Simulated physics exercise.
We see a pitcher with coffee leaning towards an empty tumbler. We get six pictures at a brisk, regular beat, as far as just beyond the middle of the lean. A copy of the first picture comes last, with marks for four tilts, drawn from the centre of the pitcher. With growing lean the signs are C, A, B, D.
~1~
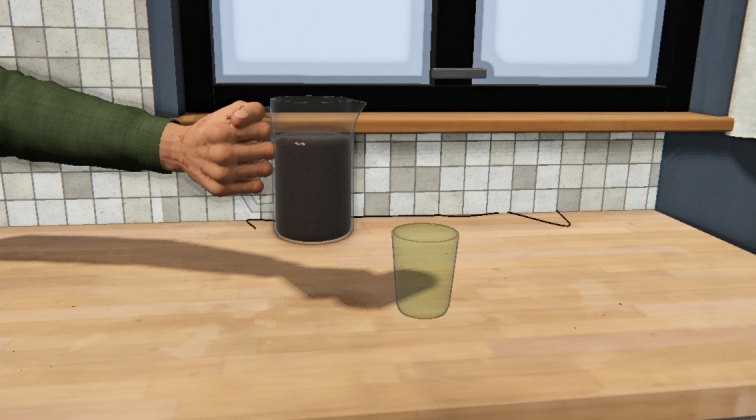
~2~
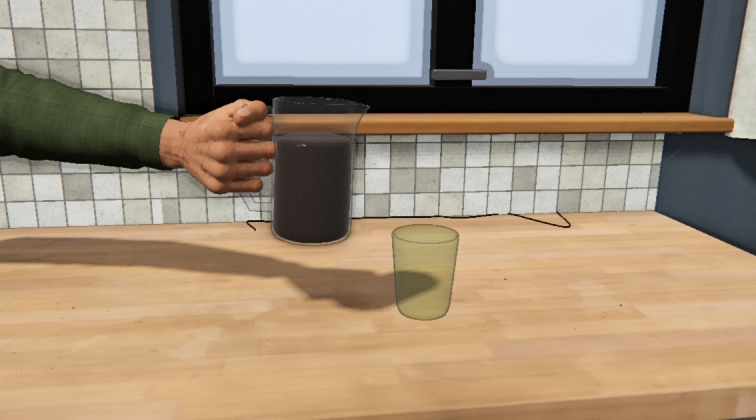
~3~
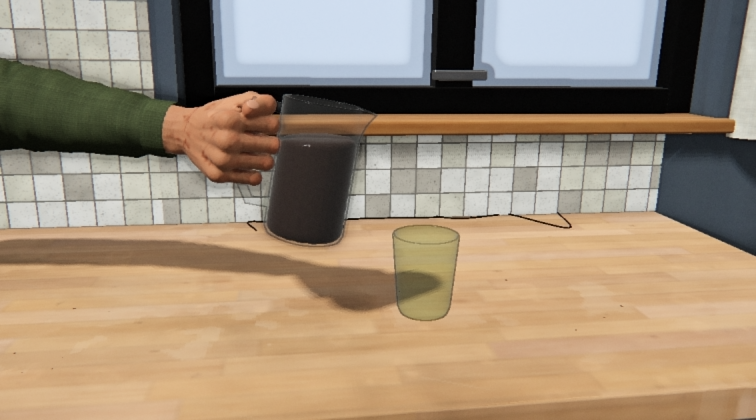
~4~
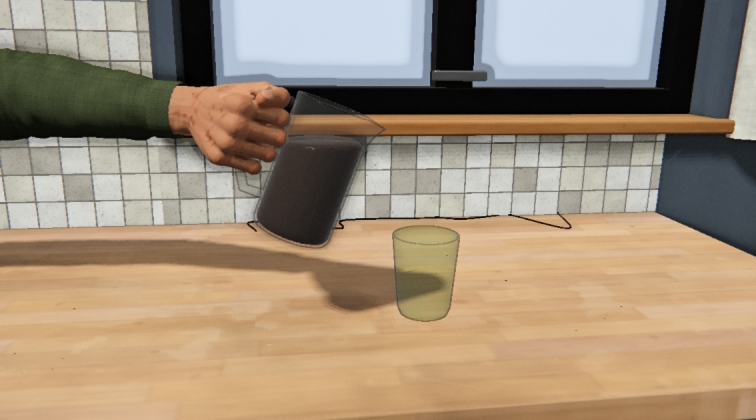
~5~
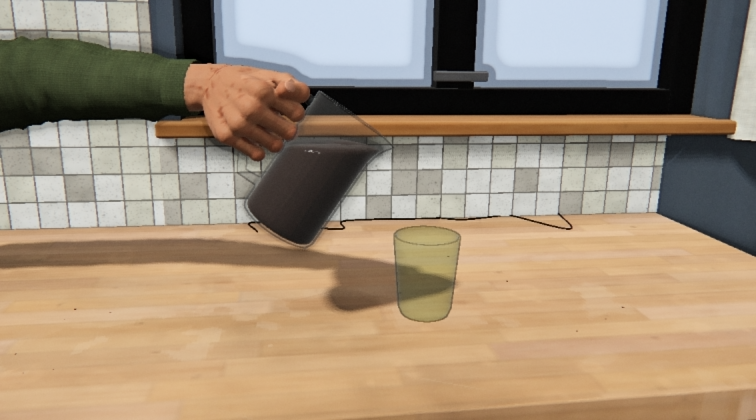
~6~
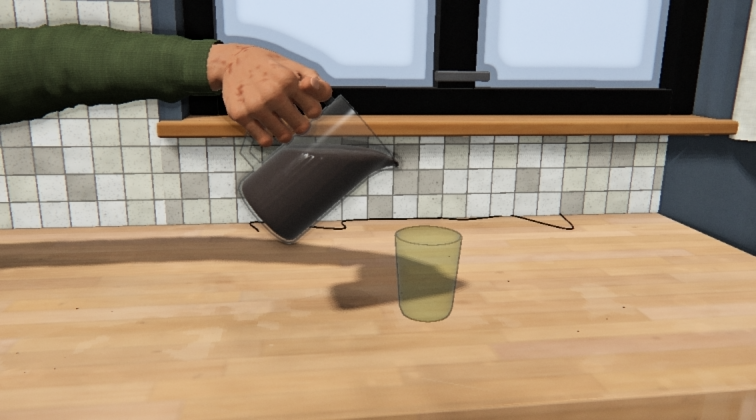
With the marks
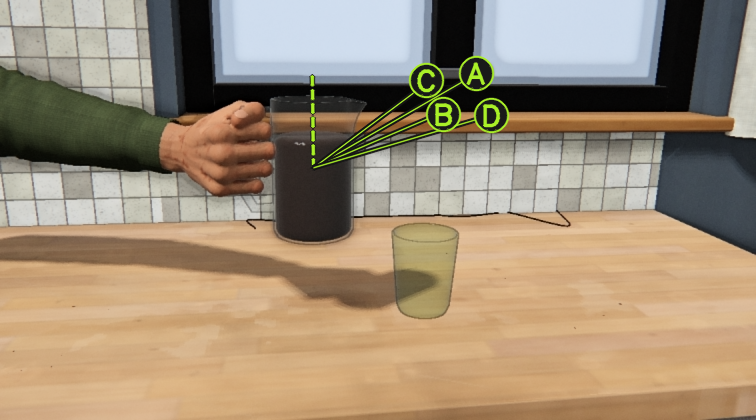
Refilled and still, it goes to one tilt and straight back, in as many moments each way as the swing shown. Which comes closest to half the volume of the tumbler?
Use line B.
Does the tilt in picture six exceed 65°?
No.
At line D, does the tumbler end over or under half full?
Over half.
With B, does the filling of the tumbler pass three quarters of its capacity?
No.
On the marked copy, A at (461, 82); B at (427, 119); C at (413, 93); D at (475, 119).
With A, the tumbler ends with about 32 % of what it can hold.
With B, the tumbler ends with about 52 % of what it can hold.
With C, the tumbler ends with about 18 % of what it can hold.
With D, the tumbler ends with about 74 % of what it can hold; 3 % of the coffee is spilt.
